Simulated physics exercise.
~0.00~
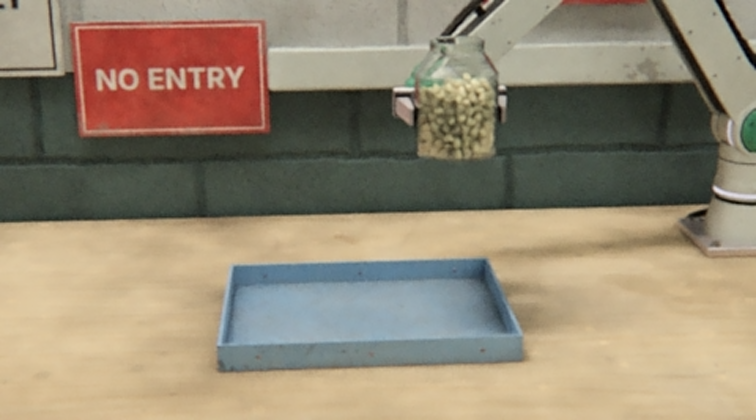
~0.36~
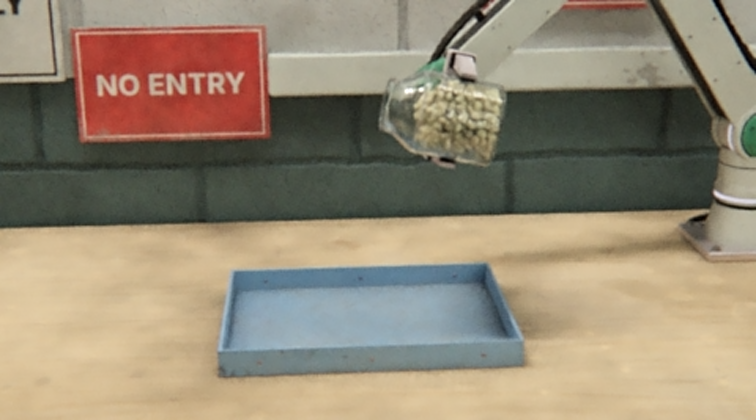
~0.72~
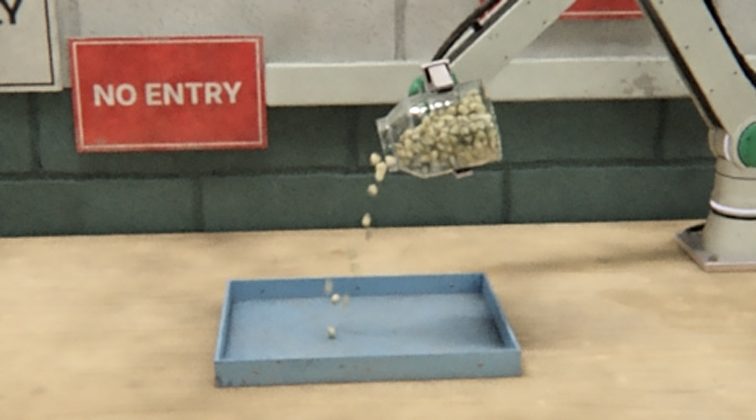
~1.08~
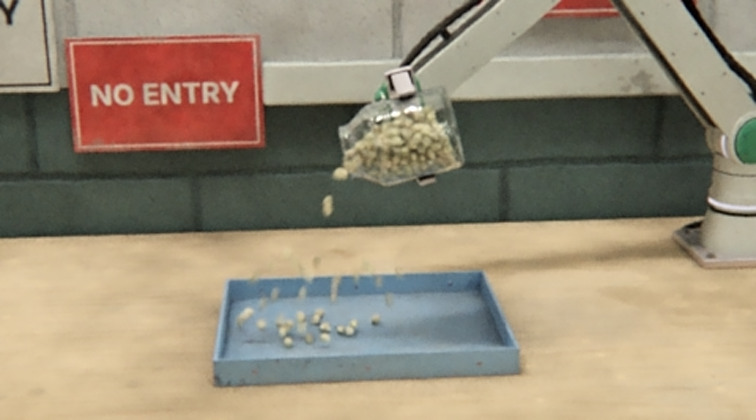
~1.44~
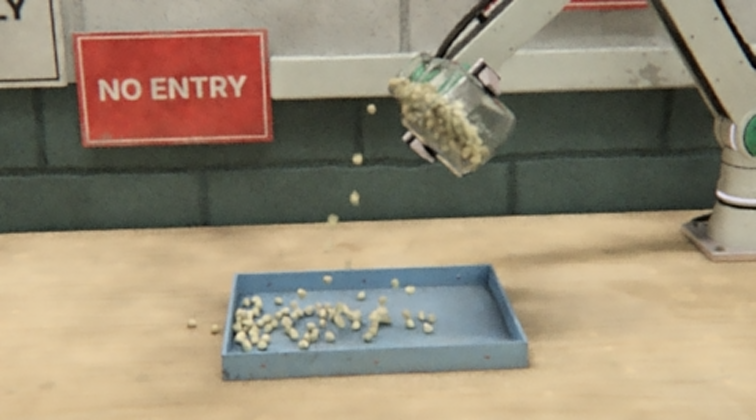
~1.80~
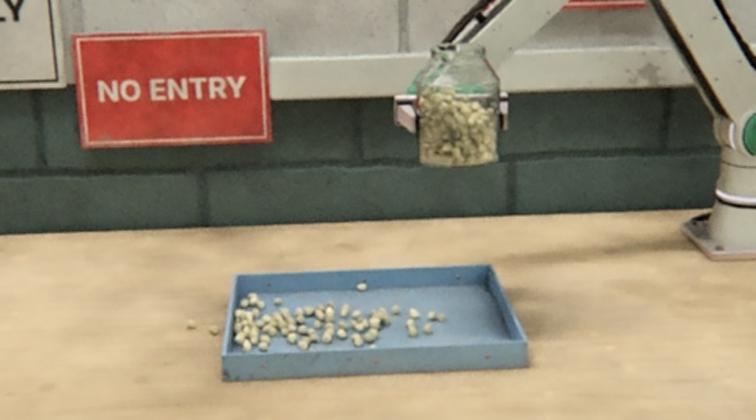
On a workbench, a robotic arm tipping a clear jar of pale beans, scattering some into a blue tray, then righting it.
